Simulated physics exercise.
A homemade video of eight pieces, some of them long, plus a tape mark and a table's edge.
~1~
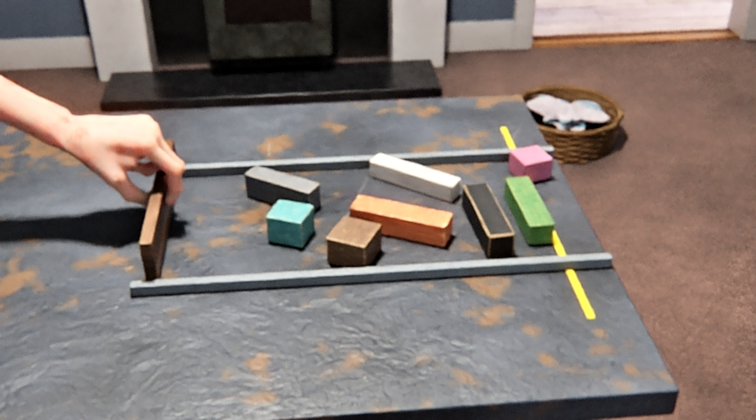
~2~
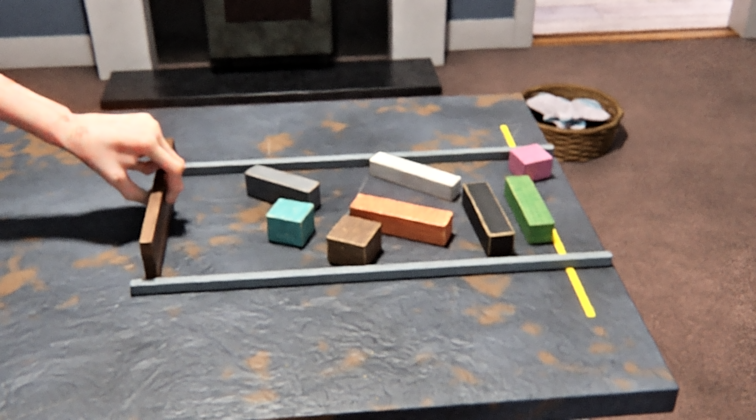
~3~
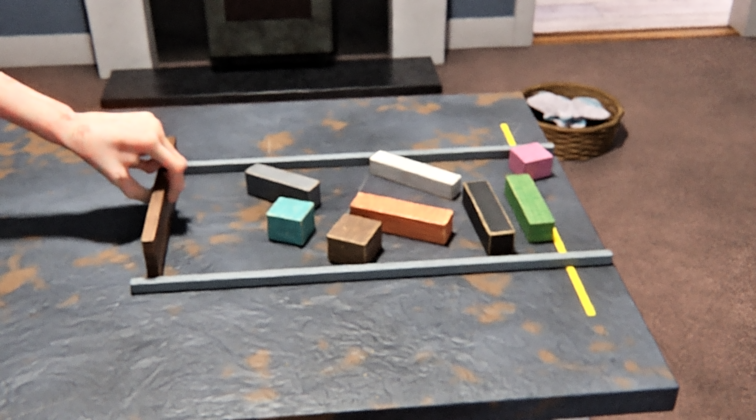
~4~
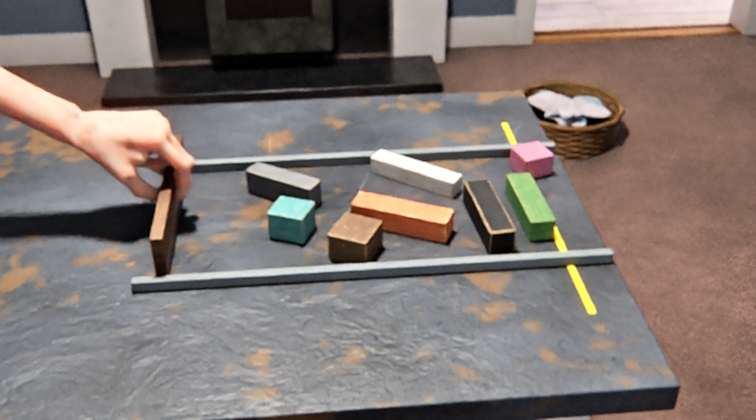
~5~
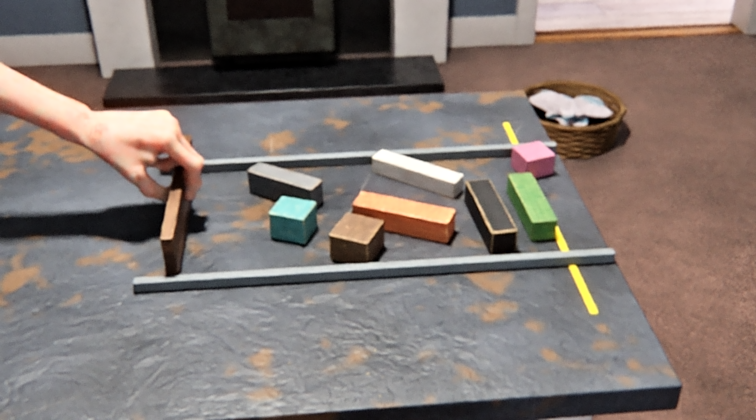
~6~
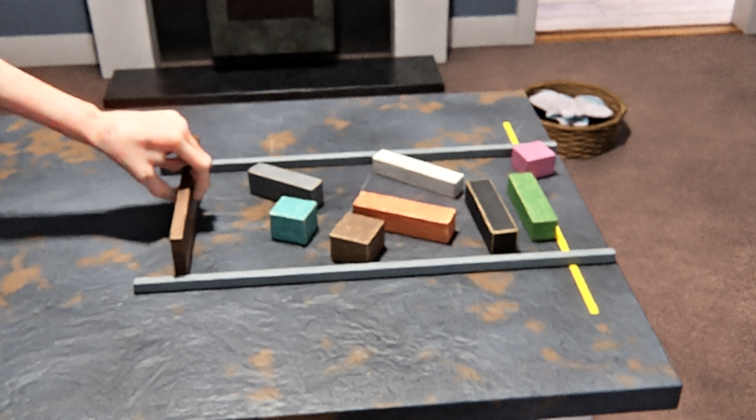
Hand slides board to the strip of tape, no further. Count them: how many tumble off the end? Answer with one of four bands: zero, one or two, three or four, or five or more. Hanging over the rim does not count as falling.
Five or more.
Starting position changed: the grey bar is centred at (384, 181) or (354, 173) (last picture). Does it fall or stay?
Well, in the first try it is not lost, and in the second it is not lost.
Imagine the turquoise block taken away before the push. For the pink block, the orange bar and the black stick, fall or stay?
Pink block: Is gone; orange bar: Is gone; black stick: Is gone.
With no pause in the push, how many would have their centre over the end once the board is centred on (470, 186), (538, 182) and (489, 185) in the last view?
Going through the three places, I get 0, 5 and 1.
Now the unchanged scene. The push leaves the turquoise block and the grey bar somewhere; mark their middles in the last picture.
Roughly (567, 200), and the other roughly (545, 173).
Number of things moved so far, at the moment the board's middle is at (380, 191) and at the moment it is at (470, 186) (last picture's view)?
It comes to 6 for the first spot, 7 for the other.
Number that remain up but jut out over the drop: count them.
The total would be 0.
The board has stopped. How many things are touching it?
Contact count: 3.
Soon after, none off yet; pink block at rest near (533, 160); green bar at rest near (531, 205); black stick at rest near (490, 215).
Then, none off yet; pink block at rest near (533, 160); green bar at rest near (531, 205); black stick at rest near (502, 215).
Further on, none off yet; pink block moving near (538, 159); green bar moved about its own width near (588, 202); black stick moved about its own width near (572, 216).
At rest, the number that fall off is five or more; fallen, orange bar, white bar, black stick, green bar and pink block.
